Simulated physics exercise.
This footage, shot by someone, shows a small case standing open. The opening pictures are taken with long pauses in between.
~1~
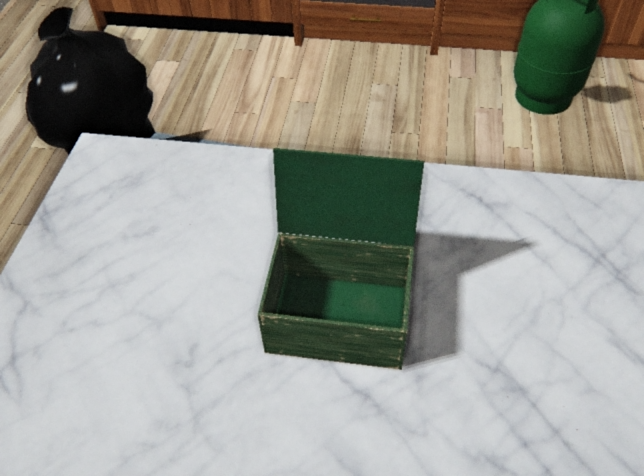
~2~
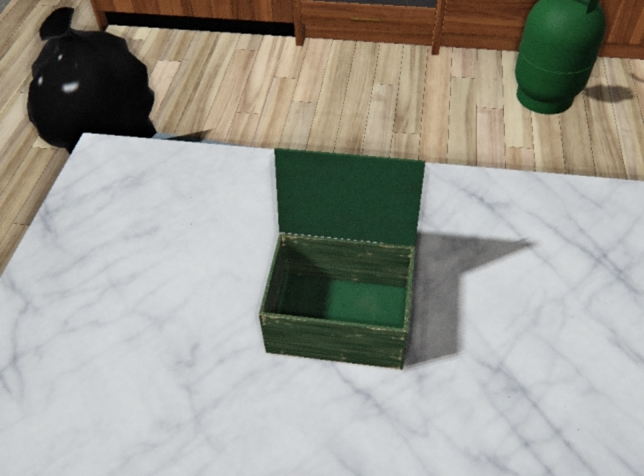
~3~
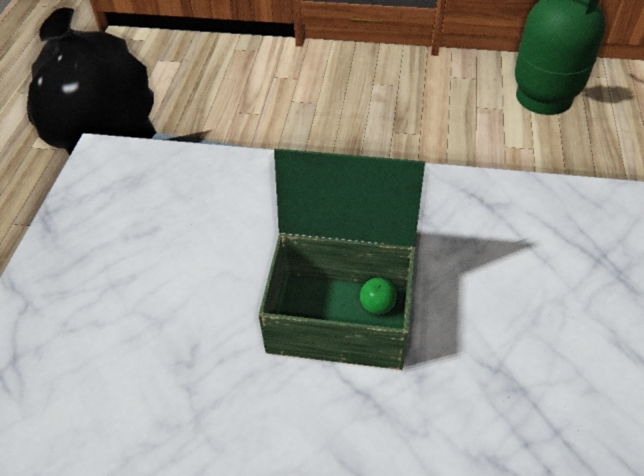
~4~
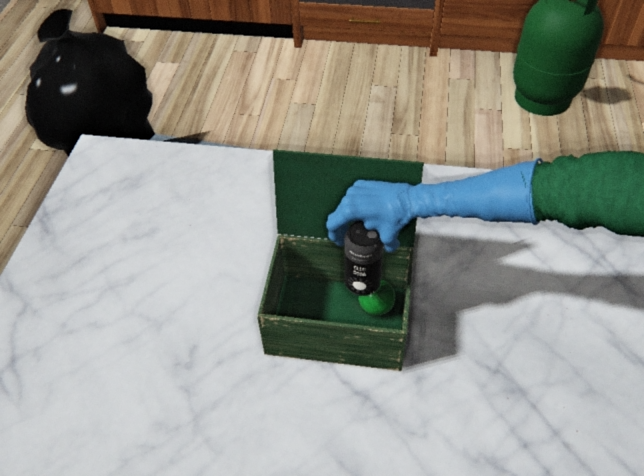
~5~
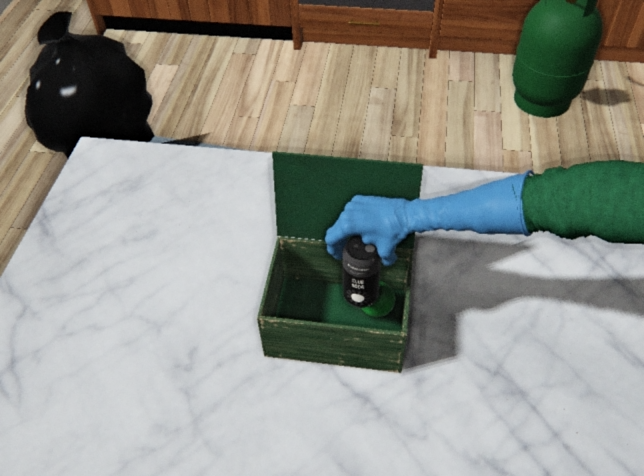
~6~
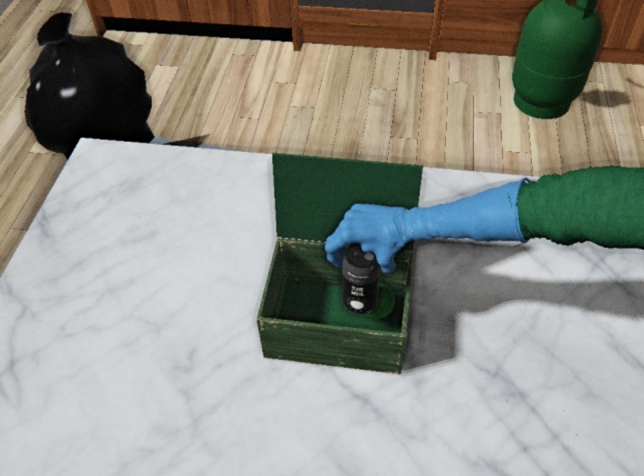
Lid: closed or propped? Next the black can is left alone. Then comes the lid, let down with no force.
Comes to rest closed.
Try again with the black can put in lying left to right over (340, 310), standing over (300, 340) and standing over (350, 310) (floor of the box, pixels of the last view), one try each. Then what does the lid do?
Going through the three tries, the lid settles all the way, then hangs open, then settles all the way.
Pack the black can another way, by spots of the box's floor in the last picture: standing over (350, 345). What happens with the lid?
Lid: Open.
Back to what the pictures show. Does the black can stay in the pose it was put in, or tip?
At the finish it goes crooked.
Then, 0.40 s later than the last frame, black can on its side near (330, 324); green apple moved a little.
Then, 1.30 s later than the last frame, lid 79° above the rim; black can on its side near (323, 321); green apple moved a little.
Then, 1.70 s later than the last frame, lid 47° above the rim; black can on its side near (323, 320); green apple moved a little.
Then, 2.00 s later than the last frame, lid 11° above the rim; black can on its side near (323, 319); green apple moved a little.
When it is over, lid shut; lying over in the box, black can; green apple as before. End places, in pixels of the last picture, black can near (323, 319).
